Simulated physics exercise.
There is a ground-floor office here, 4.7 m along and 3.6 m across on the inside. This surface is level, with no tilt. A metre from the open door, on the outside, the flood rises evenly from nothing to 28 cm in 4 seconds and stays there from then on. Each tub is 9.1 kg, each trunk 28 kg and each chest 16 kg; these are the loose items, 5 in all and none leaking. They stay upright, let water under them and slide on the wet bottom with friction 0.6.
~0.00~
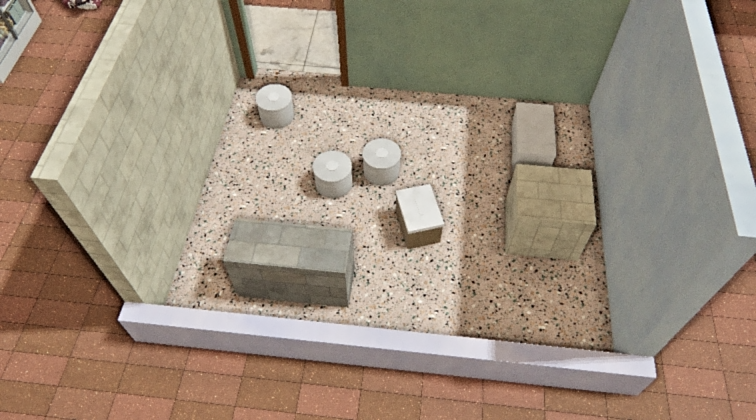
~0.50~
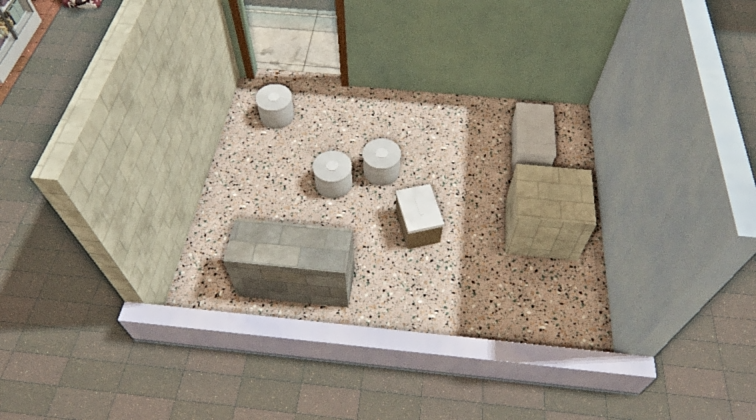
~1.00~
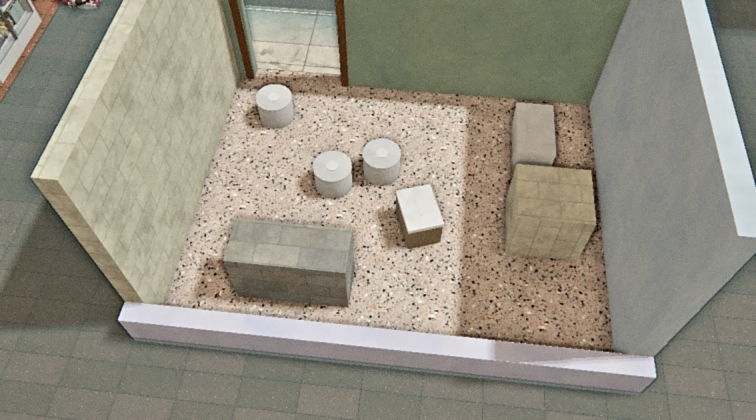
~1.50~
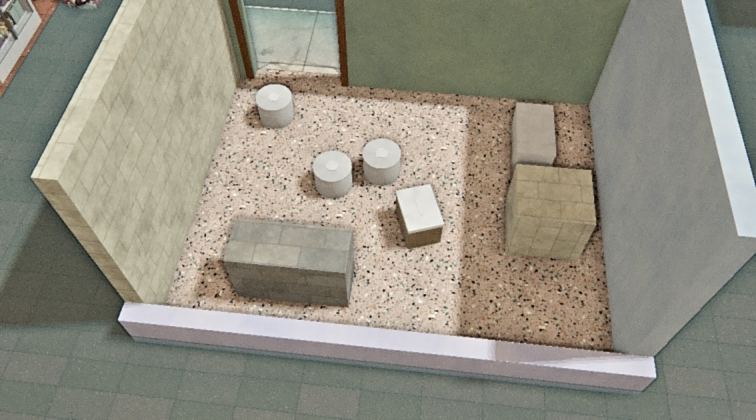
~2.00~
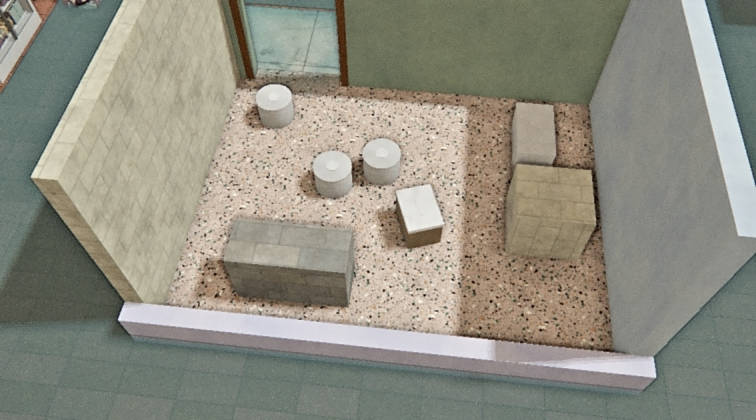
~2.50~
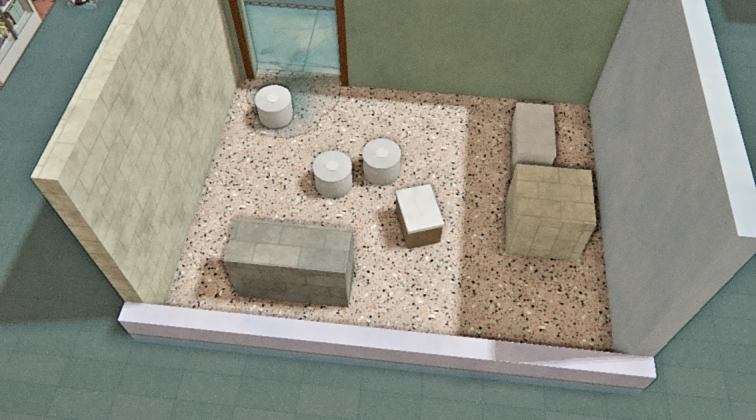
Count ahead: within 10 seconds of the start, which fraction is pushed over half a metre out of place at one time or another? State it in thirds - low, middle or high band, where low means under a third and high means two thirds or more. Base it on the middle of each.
High band.
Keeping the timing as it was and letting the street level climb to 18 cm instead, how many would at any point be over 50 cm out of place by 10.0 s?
Then it comes to 2.
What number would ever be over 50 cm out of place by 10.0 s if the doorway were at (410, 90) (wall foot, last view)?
Then 3 of them would.
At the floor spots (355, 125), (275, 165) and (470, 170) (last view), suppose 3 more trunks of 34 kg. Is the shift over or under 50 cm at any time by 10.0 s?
One by one, in that order: Below it, above it, below it.
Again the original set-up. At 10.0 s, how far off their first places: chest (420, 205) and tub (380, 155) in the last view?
80 cm, 100 cm.
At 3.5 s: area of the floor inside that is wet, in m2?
Around 3.0 m2 of it.
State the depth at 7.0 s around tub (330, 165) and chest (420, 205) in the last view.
Some 7 cm at the first, some 4 cm at the second.
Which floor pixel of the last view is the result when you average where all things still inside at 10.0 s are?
Around (459, 214).
After 3.5 s 1 of 5 are over 50 cm from their spots; 0 afloat.
After 4.5 s 2 of 5 are over 50 cm from their spots; 0 afloat.
After 7.0 s 3 of 5 are over 50 cm from their spots; 1 afloat.
After 10.0 s 4 of 5 are over 50 cm from their spots, and 4 have been at some point; 2 afloat.
